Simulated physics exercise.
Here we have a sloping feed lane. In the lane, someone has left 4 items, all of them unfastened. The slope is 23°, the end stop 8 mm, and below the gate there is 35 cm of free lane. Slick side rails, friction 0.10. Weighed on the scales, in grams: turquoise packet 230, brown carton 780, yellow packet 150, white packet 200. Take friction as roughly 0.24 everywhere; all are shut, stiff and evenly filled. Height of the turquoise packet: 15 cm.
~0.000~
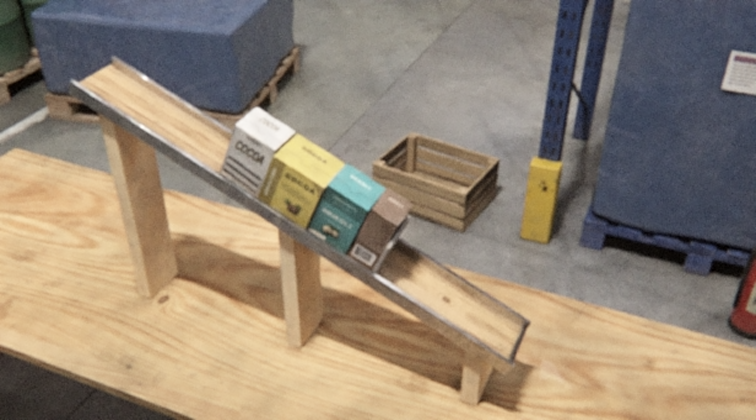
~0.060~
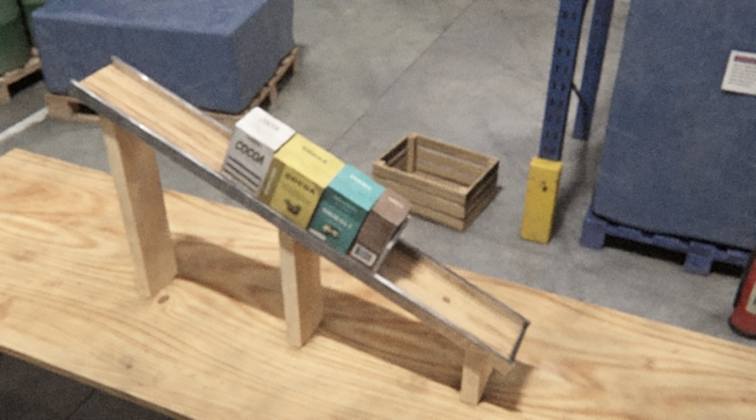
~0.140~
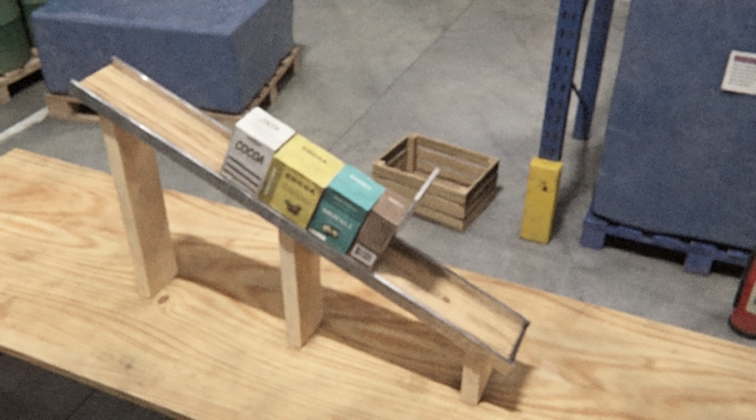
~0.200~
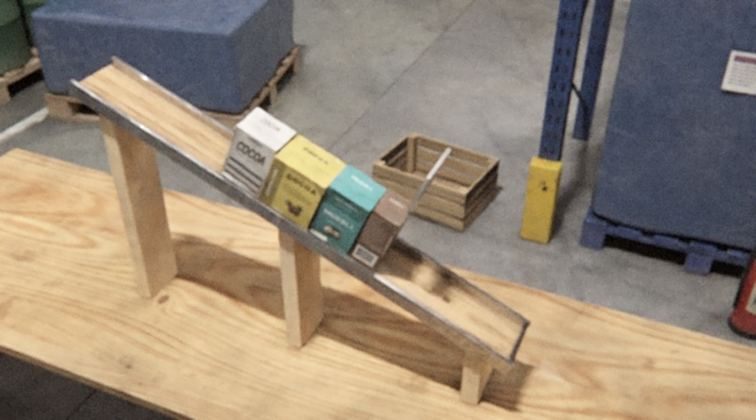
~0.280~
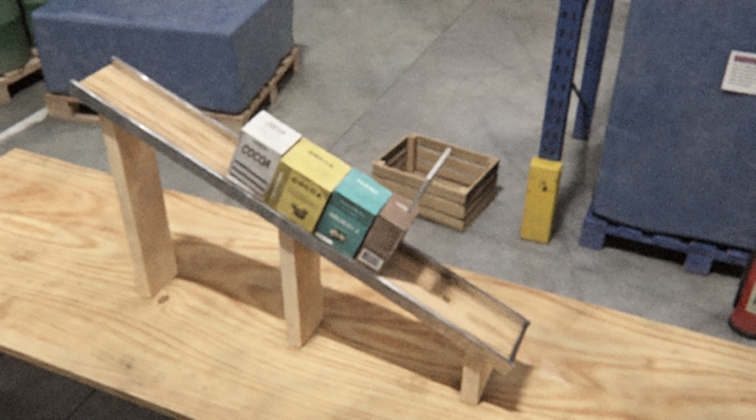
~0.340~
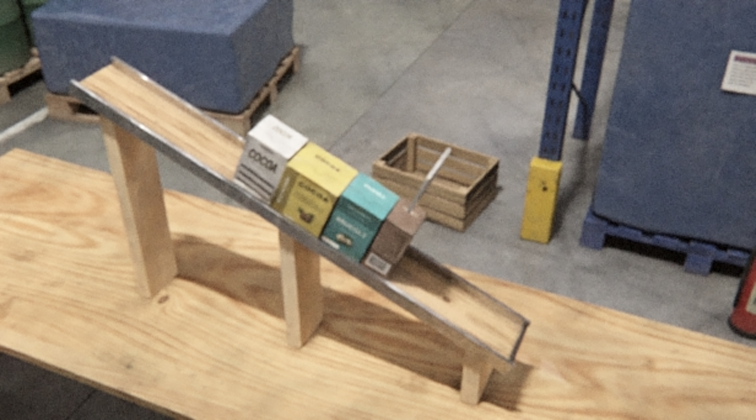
In this clip, four packages in white, yellow, turquoise and brown sit in a row on a sloping wooden lane; a thin bar rises beside the brown carton, then the row slides a short way down to the right.
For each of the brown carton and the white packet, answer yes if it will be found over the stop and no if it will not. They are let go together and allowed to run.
Answers: Brown carton - yes, white packet - no.
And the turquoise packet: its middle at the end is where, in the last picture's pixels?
You'll see it about at (514, 317) in the last picture.
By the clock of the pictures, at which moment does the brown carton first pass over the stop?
It happens at about 0.9 s.
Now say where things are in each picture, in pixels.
Gate shut; brown carton (380, 230); white packet (257, 153), in the first picture.
Gate shut; turquoise packet (346, 209); yellow packet (301, 182), in the second picture.
Turquoise packet (346, 209); yellow packet (301, 182), in the third picture.
Leader 35 cm from the stop; turquoise packet (347, 210); yellow packet (302, 183), in the fourth picture.
Leader 33 cm from the stop; turquoise packet (353, 214); yellow packet (307, 186), in the fifth picture.
Leader 31 cm from the stop; brown carton (394, 239); white packet (270, 160), in the sixth picture.
By 0.54 s, leader 21 cm from the stop; brown carton near (435, 265); white packet near (308, 185).
By 0.74 s, leader 3 cm from the stop; brown carton near (504, 308); white packet near (371, 226).
By 0.94 s, brown carton now over the stop; white packet rocked 17° off its seat near (399, 244); turquoise packet rocked 11° off its seat.
When it is over (1.7 s), over the stop, brown carton; the other 3 in the lane. In the last view, white packet near (414, 259).
